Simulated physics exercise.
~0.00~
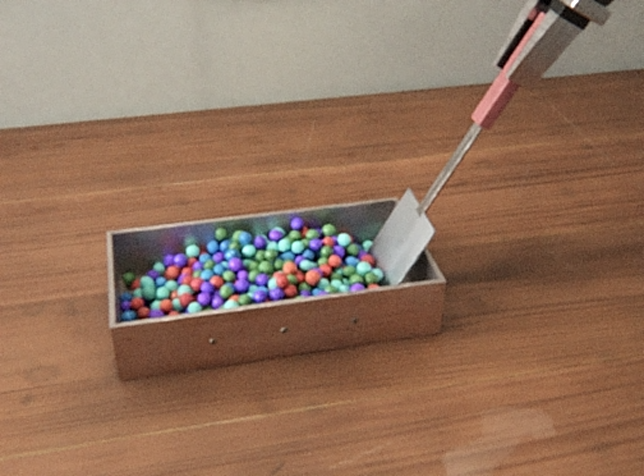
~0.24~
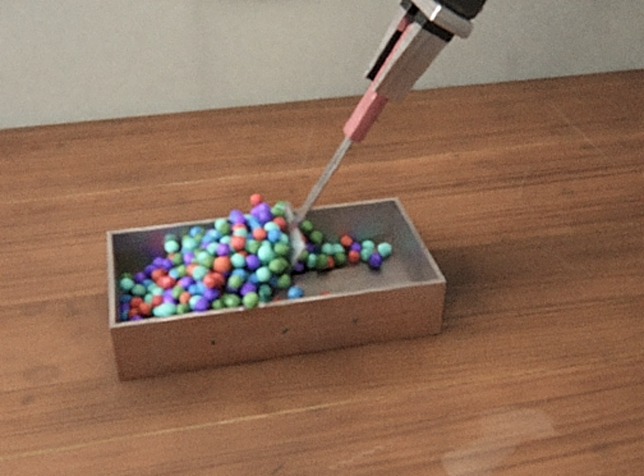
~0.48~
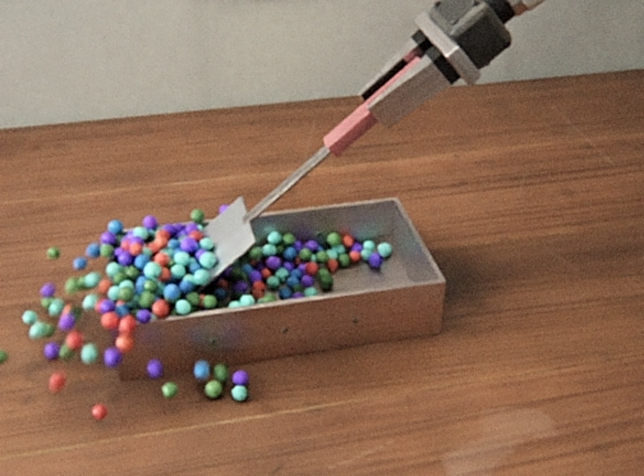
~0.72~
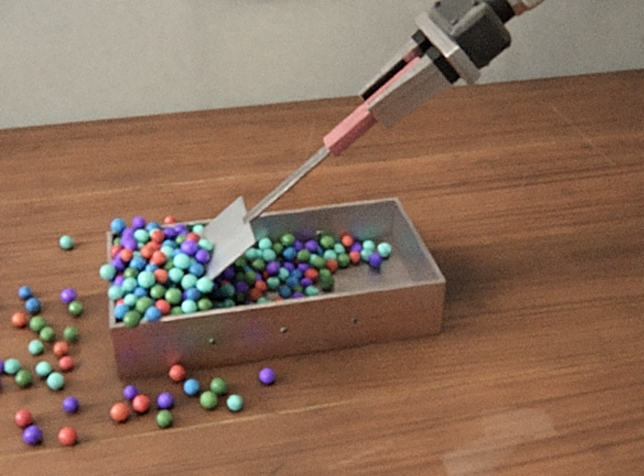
On a brown wooden table top against a pale wall, a long open trough holds a spread of small round sweets in purple, red, green, blue and turquoise. A mechanical arm holds a flat paddle inside the trough's right end. The paddle sweeps left, pushing the sweets into a steep heap and leaving a few behind on the right. As it travels further and tilts, sweets spill over the left end and front edge, scattering across the table. The paddle stops, and most sweets remain in the trough, piled at the left, while the spilled ones lie around it.
